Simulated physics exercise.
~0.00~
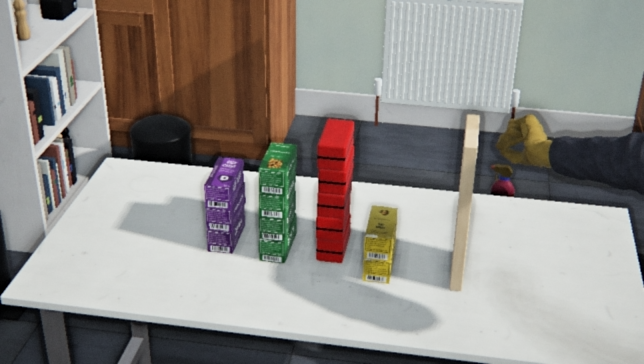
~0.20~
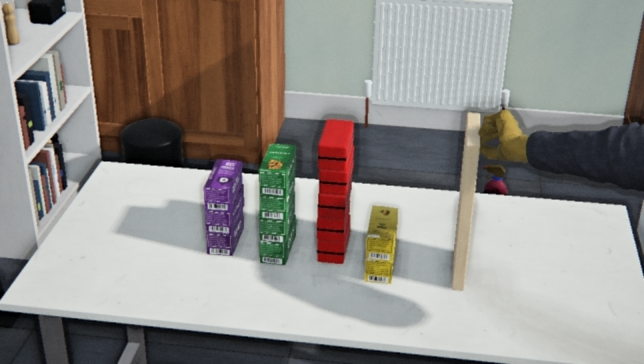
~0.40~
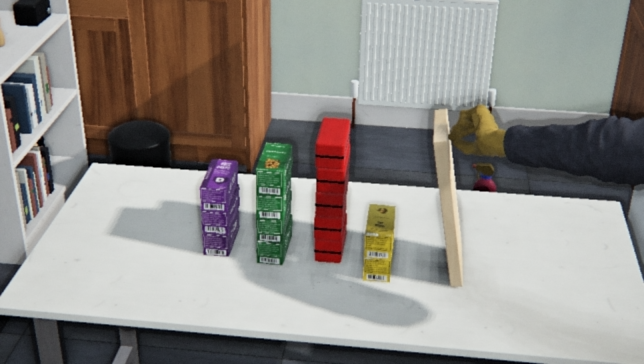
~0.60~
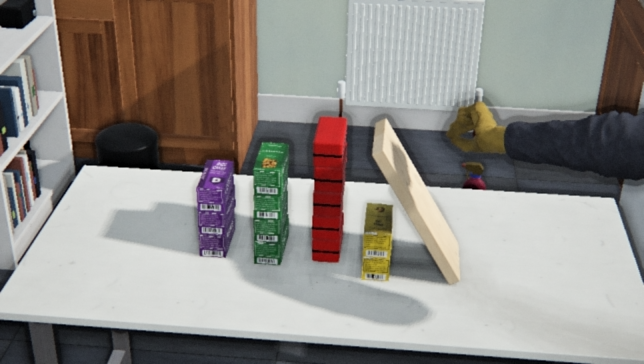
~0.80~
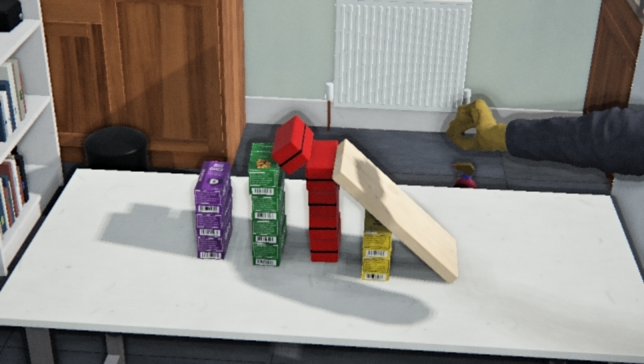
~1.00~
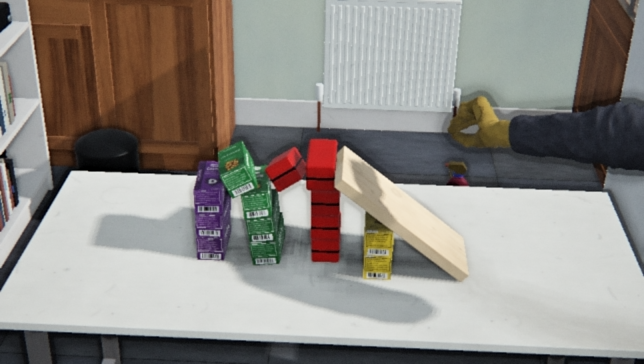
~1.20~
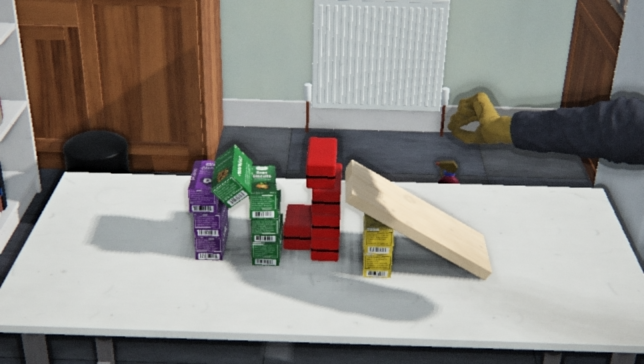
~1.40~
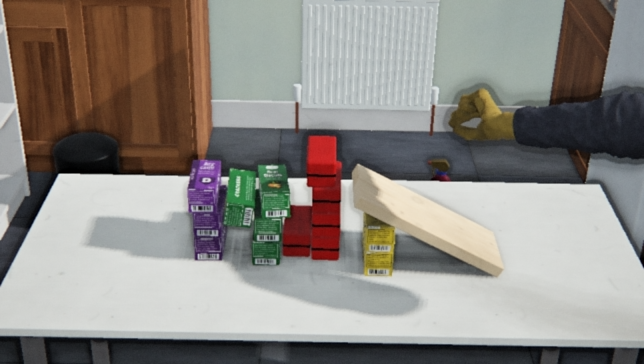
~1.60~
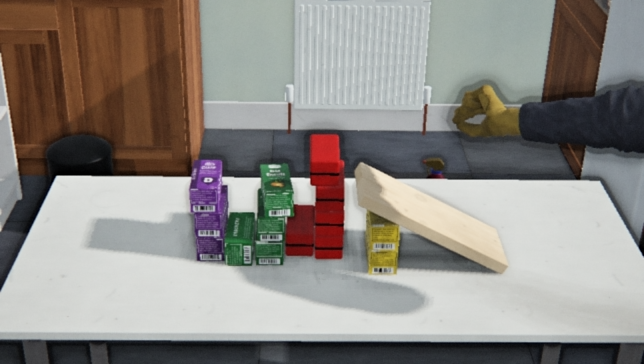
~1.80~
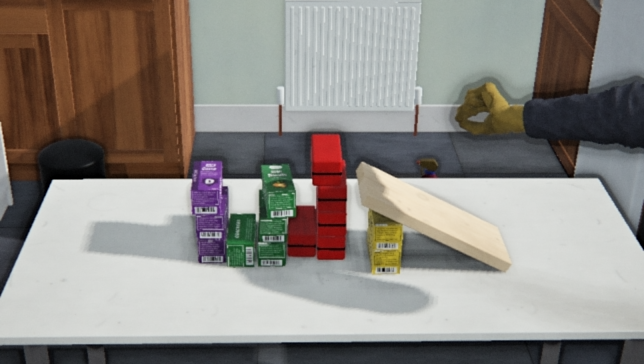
A gloved hand tipped a wooden board leftward into stacks of packets on a white table, knocking a red packet off its pile, which in turn toppled a green one; both dropped between the columns, while the purple stack stayed standing and the board rested slanted.
